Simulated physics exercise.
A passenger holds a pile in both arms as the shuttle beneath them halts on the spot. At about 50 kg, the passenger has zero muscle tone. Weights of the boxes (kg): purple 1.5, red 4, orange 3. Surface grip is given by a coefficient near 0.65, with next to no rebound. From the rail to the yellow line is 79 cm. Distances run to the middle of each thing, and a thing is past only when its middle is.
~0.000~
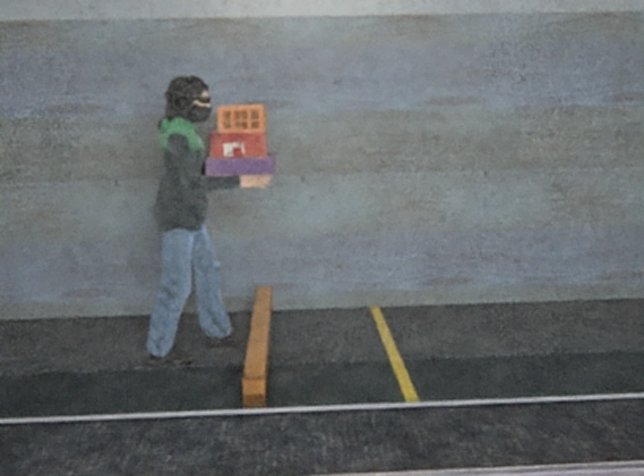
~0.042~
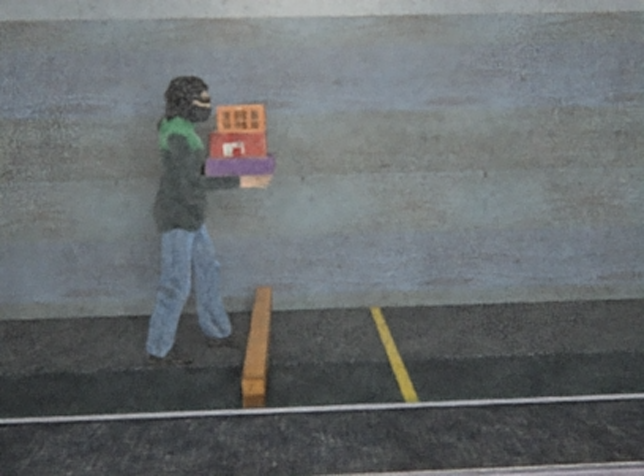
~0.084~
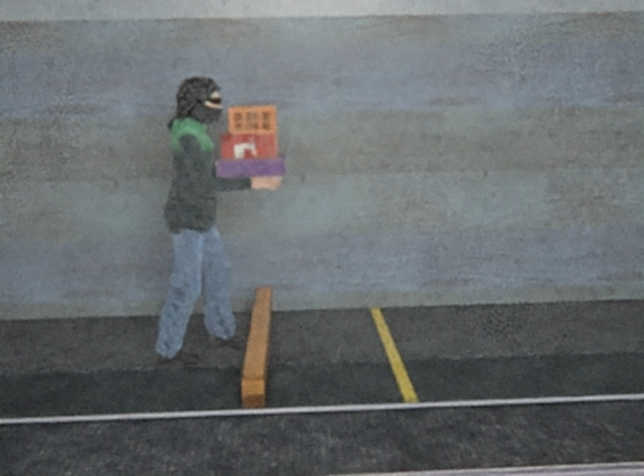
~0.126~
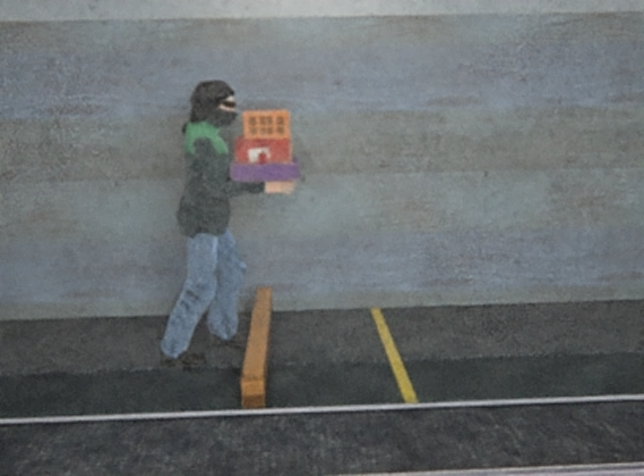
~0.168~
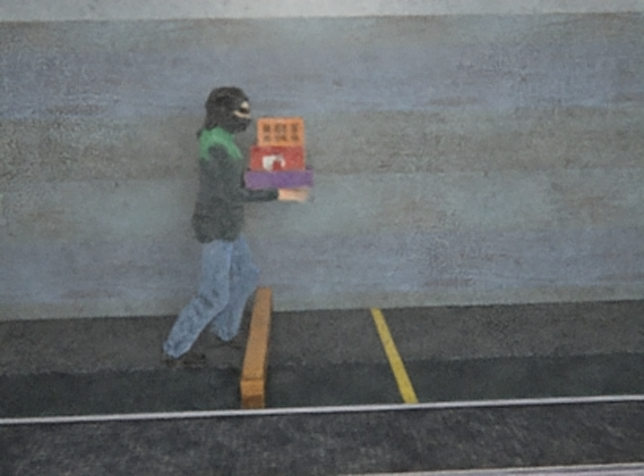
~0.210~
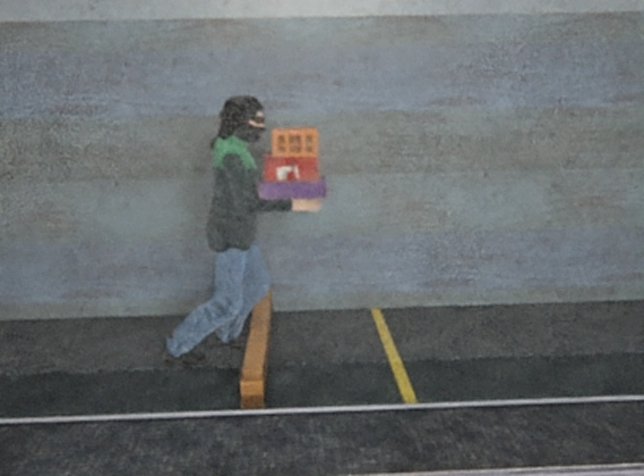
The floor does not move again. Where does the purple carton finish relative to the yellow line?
It finishes past the yellow line.
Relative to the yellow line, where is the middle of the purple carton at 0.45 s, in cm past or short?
Roughly 10 cm short.
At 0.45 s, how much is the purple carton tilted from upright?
Around 40° off upright.
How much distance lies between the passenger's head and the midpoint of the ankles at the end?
Roughly 80 cm.
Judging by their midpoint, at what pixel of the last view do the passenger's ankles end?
Roughly (314, 311).
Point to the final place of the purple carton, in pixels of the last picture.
About (431, 345).
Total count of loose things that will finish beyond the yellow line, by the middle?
Count: 3.
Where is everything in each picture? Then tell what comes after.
The first picture shows purple carton (242, 164), passenger's head (185, 111), yellow line (404, 379).
The second picture shows purple carton (242, 164), passenger's head (184, 111).
The third picture shows purple carton (253, 165), passenger's head (195, 112).
The fourth picture shows purple carton (266, 169), passenger's head (210, 115).
The fifth picture shows purple carton (280, 176), passenger's head (224, 121).
The sixth picture shows purple carton (293, 186), passenger's head (238, 130), yellow line (403, 380). Everything loose set off at about 1.7 m/s.
After 0.45 s the purple carton is 12 cm short of the yellow line, tilted 40°, near (369, 291) in the last picture's view.
After 0.65 s the purple carton is 6 cm past the yellow line, tilted 50°, near (401, 322) in the last picture's view.
After 0.95 s the purple carton is 18 cm past the yellow line, tilted 15°, near (424, 336) in the last picture's view.
At rest, 2.9 s, purple carton crosses the yellow line; red carton crosses the yellow line; orange crate crosses the yellow line; passenger's head crosses the yellow line.
